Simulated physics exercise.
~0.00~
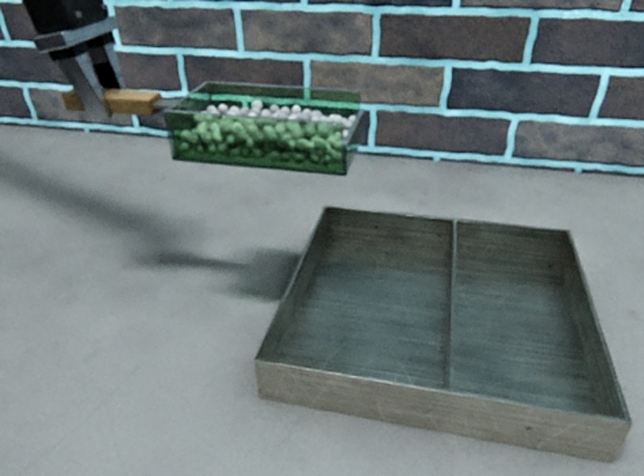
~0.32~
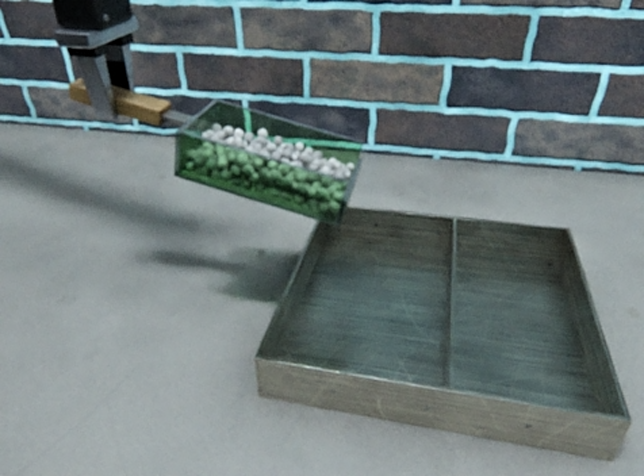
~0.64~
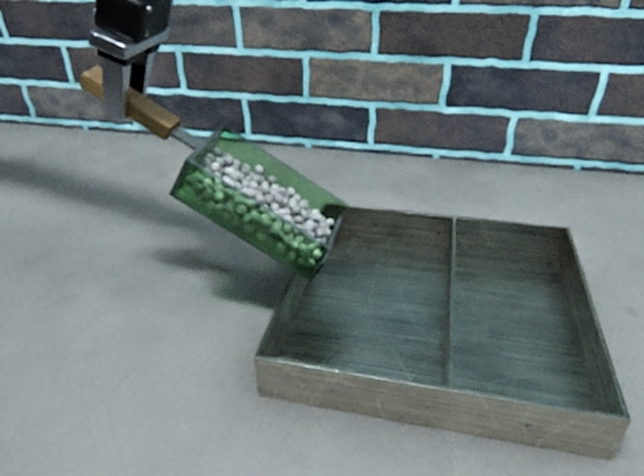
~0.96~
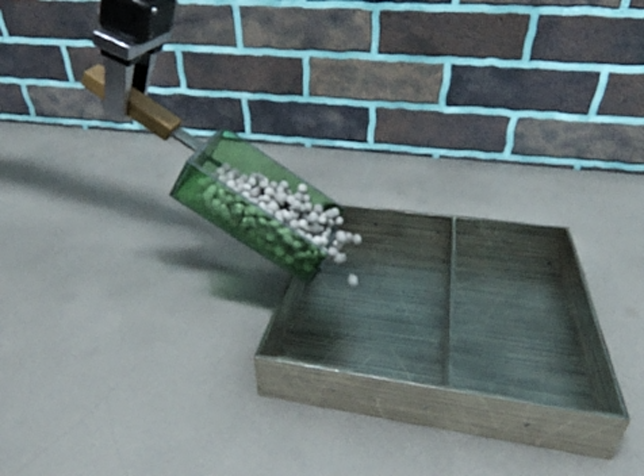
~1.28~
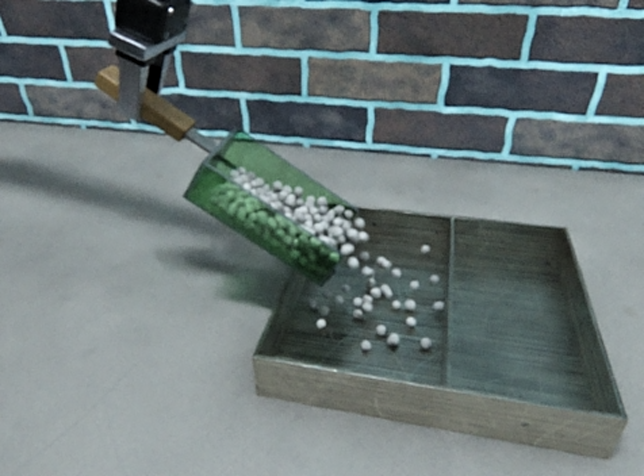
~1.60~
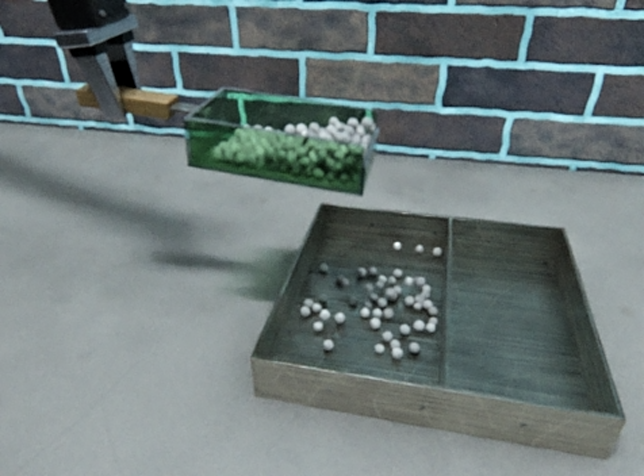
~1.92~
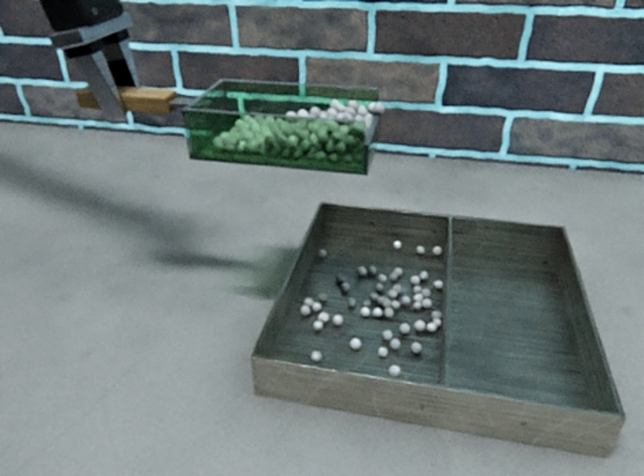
The footage shows a robotic gripper tilting a green transparent box of small white beads over a divided tray on a gray surface, spilling some into the left compartment, then lifting and leveling the box, with many beads still inside and the right compartment empty.
